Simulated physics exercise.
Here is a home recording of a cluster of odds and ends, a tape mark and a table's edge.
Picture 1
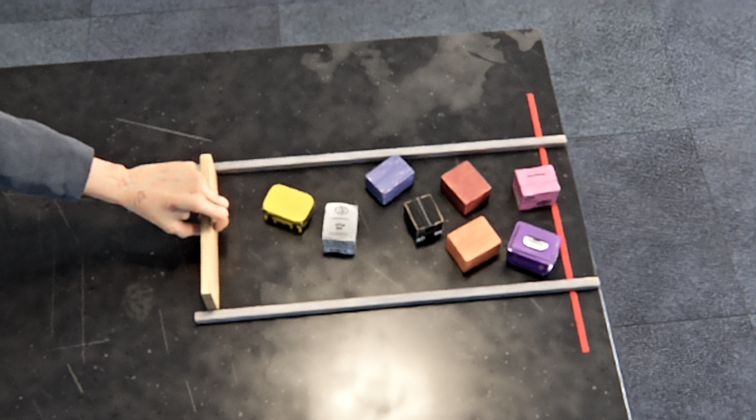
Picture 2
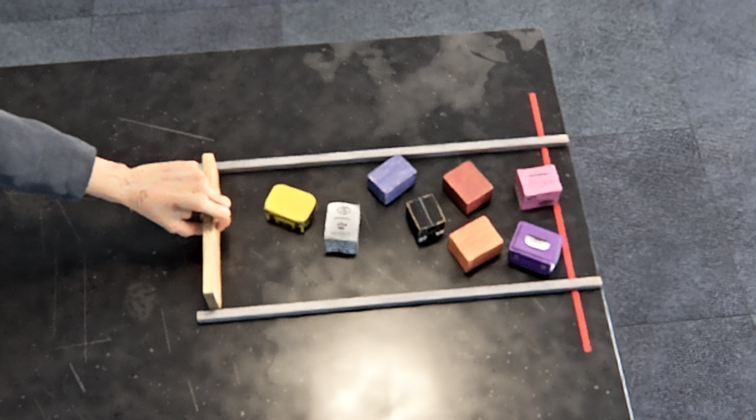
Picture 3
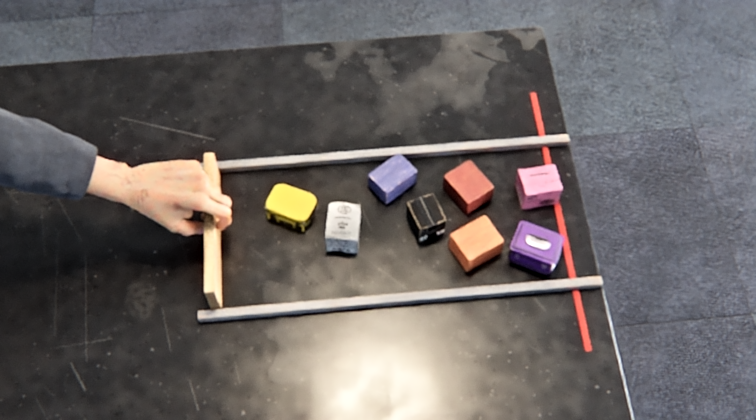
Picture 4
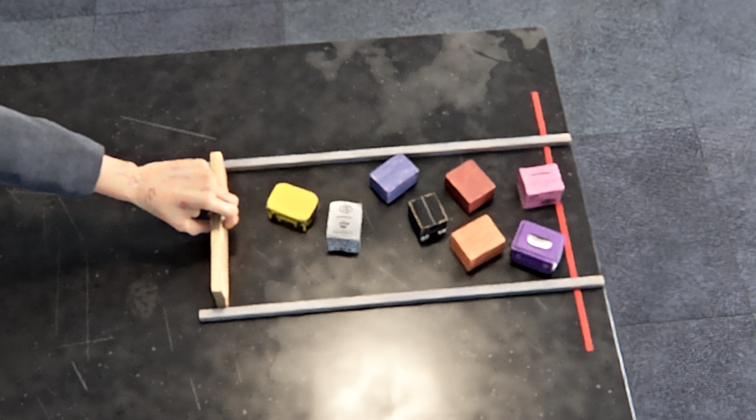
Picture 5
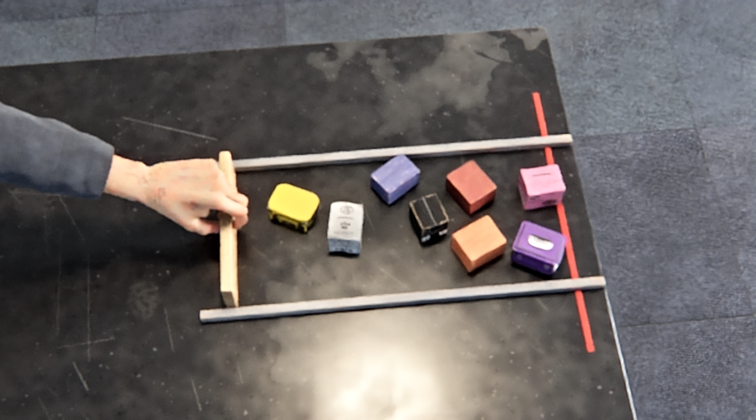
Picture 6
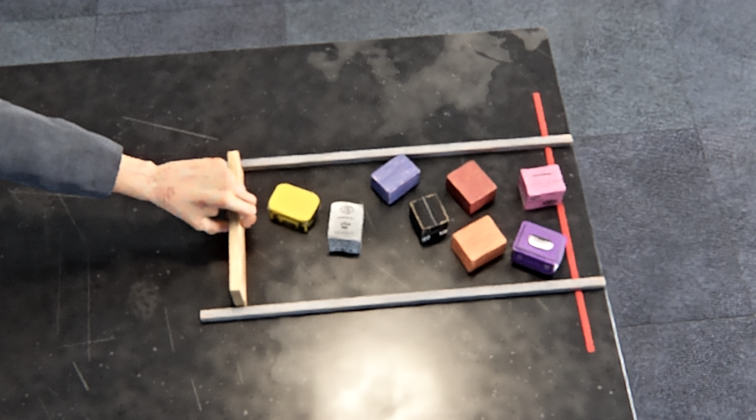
A hand sliding a wooden board slowly rightward between two rails toward scattered colourful small boxes and blocks, which stay still.
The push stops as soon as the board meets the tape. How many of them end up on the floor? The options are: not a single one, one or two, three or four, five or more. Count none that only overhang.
Answer: Five or more.
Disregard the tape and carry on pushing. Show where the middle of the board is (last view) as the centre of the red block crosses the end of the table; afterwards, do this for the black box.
Middle: Roughly (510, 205); roughly (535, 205).
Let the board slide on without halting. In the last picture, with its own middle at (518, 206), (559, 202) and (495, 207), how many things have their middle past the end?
2, 5 and 1.
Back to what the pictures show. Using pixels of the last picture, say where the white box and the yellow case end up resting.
In the last picture they sit at about (591, 220) and about (578, 177).
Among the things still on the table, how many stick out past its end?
It totals 3.
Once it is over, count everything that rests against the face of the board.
Counting them up gives 3.
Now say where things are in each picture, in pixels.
In the first picture, pink box (536, 188); purple case (533, 249); red block (465, 188); board (209, 231); tape (556, 213).
In the second picture, purple case (535, 249); orange block (475, 244).
In the third picture, red block (468, 187); white box (344, 227).
In the fourth picture, pink box (540, 186); board (220, 229).
In the fifth picture, purple case (538, 249); blue block (395, 179).
In the sixth picture, pink box (541, 187); purple case (538, 249); red block (471, 188); board (237, 228); tape (562, 212).
Soon after, none off yet; pink box at rest near (541, 187); purple case at rest near (538, 249); red block at rest near (471, 188).
After that, none off yet; pink box displaced about its own width near (575, 177); purple case displaced a little near (550, 253); red block displaced well along near (540, 188).
In the end, the number that fall off is five or more; gone, blue block, black box, red block, purple case and pink box.
